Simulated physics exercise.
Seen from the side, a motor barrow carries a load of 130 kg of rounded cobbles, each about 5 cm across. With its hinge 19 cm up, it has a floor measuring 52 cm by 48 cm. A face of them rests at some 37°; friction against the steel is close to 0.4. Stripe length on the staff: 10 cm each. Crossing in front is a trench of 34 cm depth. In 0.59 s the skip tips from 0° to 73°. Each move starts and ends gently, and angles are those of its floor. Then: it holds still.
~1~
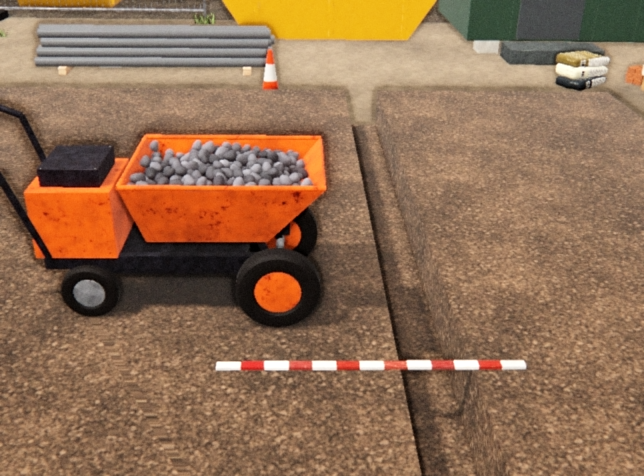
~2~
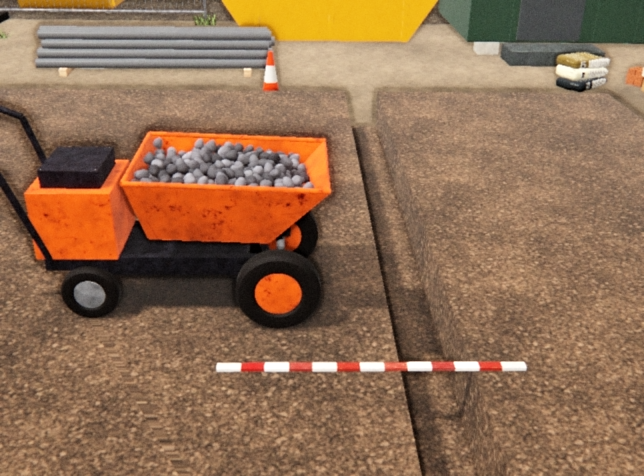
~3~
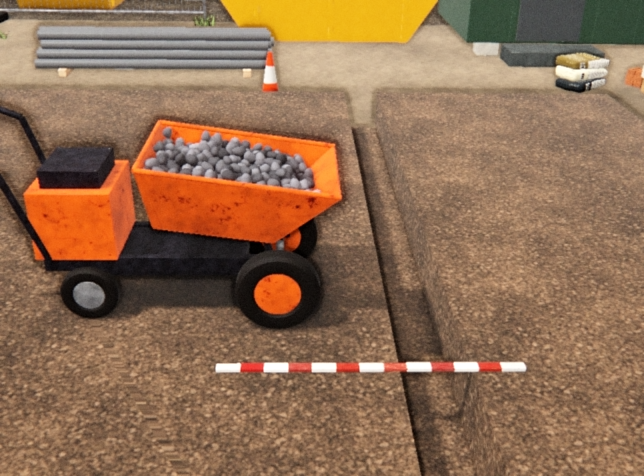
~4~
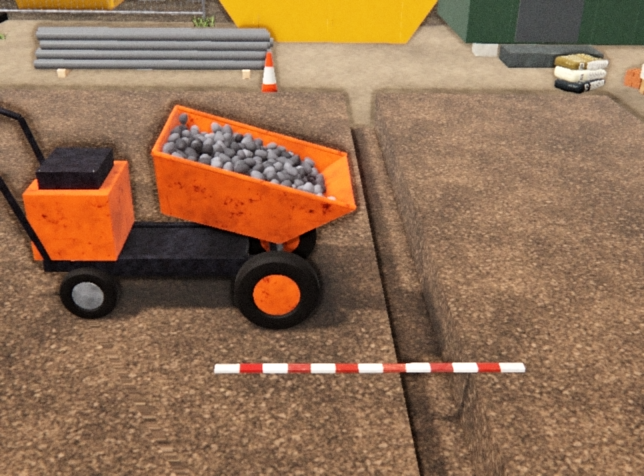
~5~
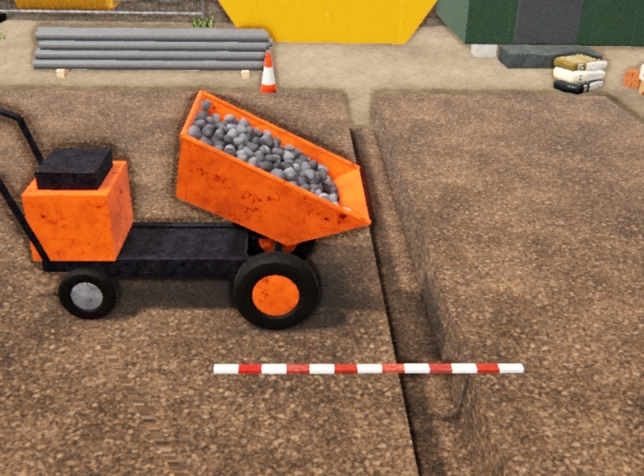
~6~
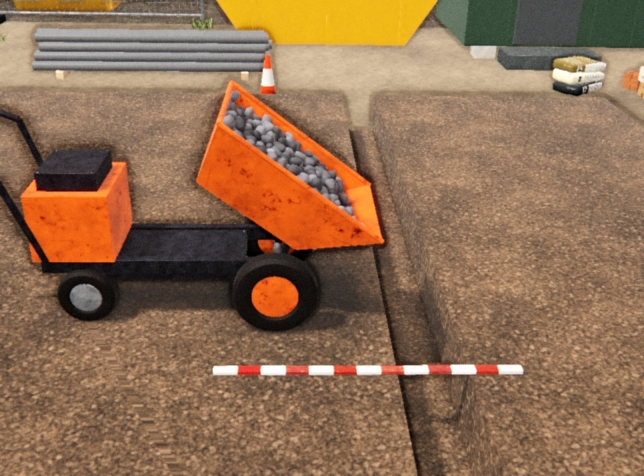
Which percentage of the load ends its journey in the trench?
Roughly 65 per cent.
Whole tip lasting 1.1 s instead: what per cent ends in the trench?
85 %.
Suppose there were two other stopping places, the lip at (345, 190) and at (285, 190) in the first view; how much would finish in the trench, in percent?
First spot about 45, second spot about 85 per cent.
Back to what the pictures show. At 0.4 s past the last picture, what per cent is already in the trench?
Roughly 35 percent of the load.
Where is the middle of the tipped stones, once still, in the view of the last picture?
The resting stones are centred at roughly (428, 331).
Then, 0.1 s after the last picture the floor is at 61°, 100 % in the skip; the foremost stones are at (384, 247).
Then, 0.4 s after the last picture the floor is at 73°, 62 % in the skip, 33 % in the trench, 5 % past the trench; the foremost stones are at (463, 295).
Then, 0.7 s after the last picture the floor is at 73°, 7 % in the skip, 57 % in the trench, 36 % past the trench; the foremost stones are past the picture's edge.
Then, 2.7 s after the last picture the floor is at 73°, 0 % in the skip, 65 % in the trench, 35 % past the trench; the foremost stones are past the picture's edge.
